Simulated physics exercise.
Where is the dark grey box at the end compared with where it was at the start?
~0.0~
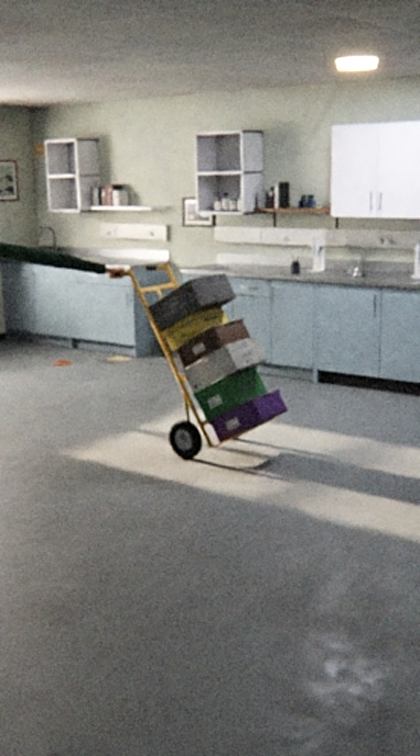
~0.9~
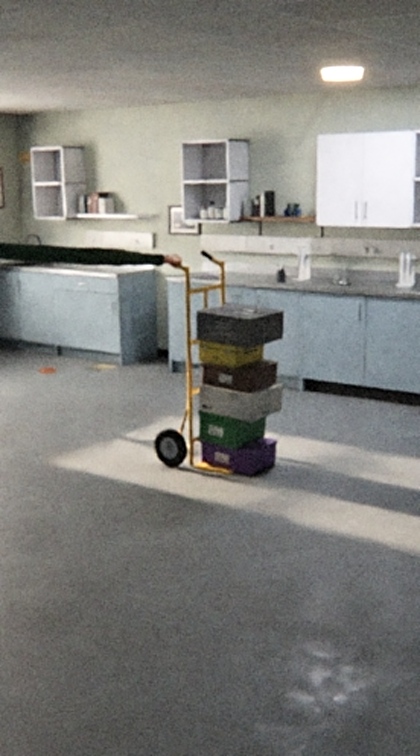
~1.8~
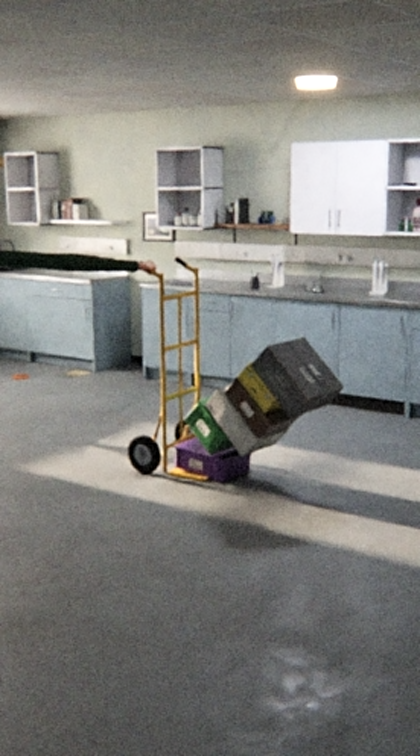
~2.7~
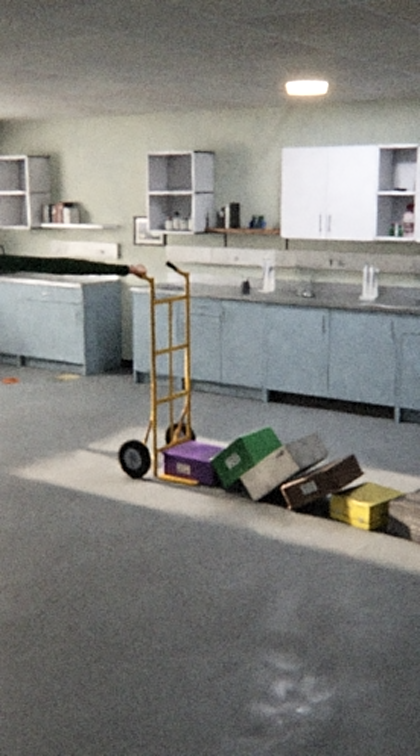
At the start it sat on top of the stack on the tilted hand truck. By the end it was down on the floor at the far right, beyond the yellow box.
